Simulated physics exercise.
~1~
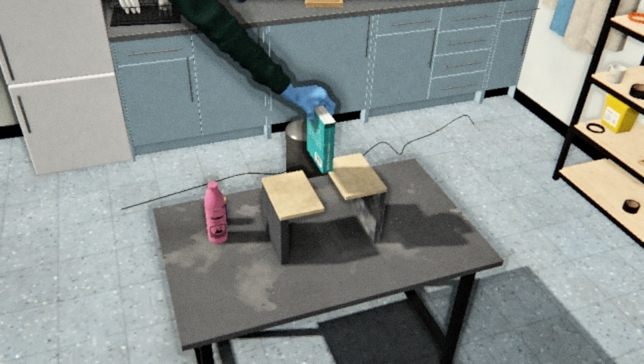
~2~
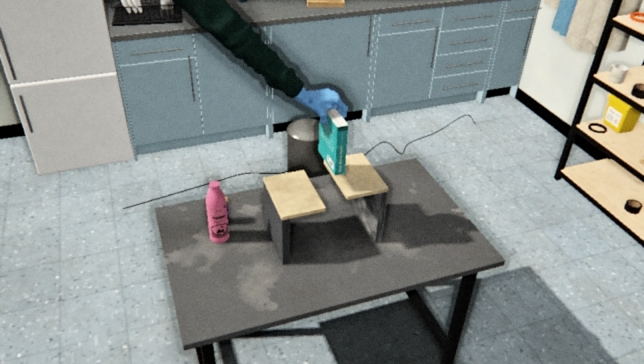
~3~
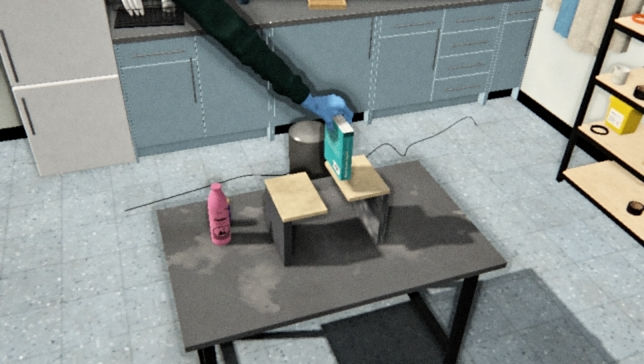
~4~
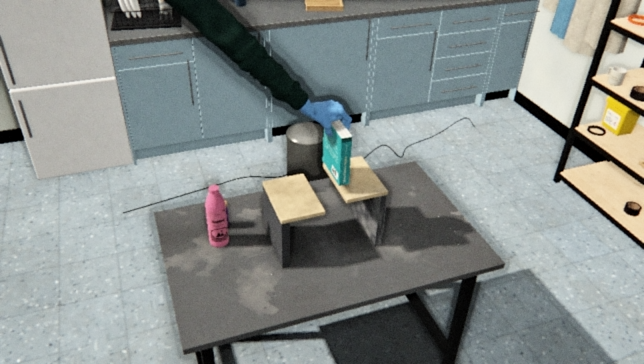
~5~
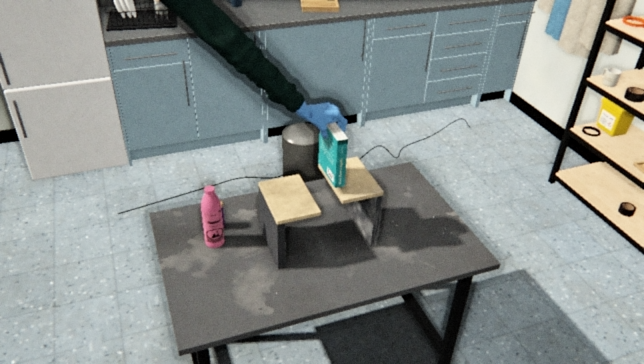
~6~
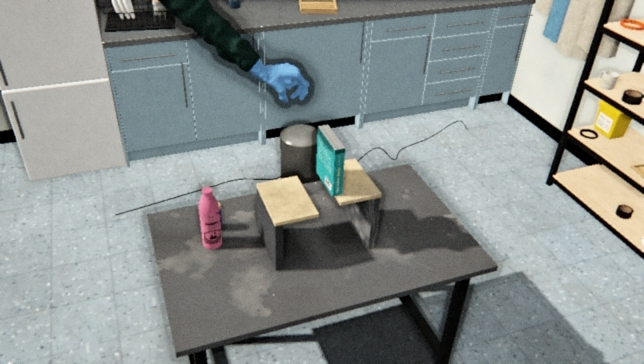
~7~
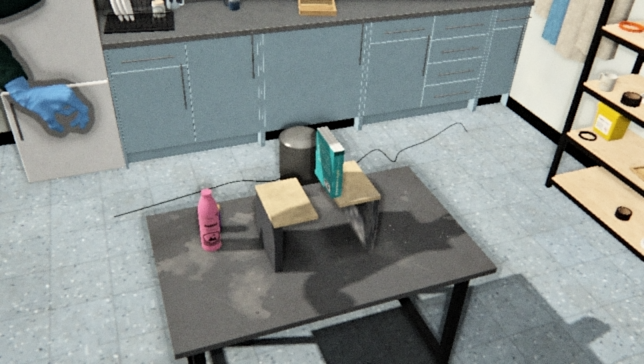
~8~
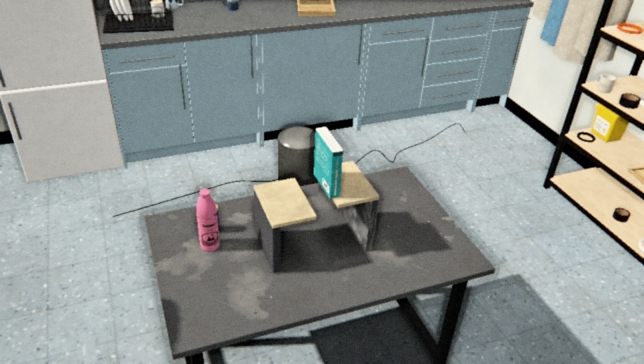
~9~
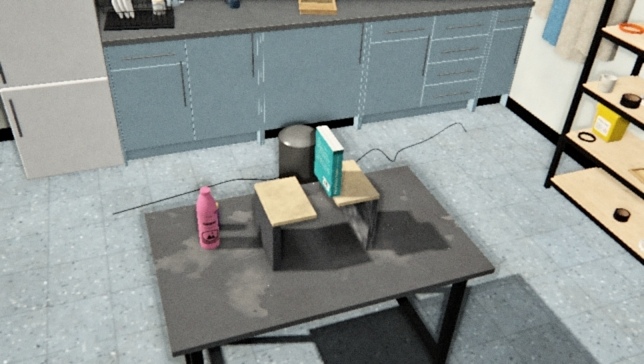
A turquoise book hangs upright from a blue-gloved hand above two pale-topped ledges on a dark grey table, seen from above in a gently swaying view of a kitchen. A pink bottle stands to the left, with blue-grey cabinets and a dark bin behind and open shelves at the right. The hand shifts the book slightly right and lowers it to the gap beside the right ledge. It lets go, the book settles slightly, and the arm withdraws to the left and out of view. The book stays lodged upright at the top, while the bottle keeps its place.
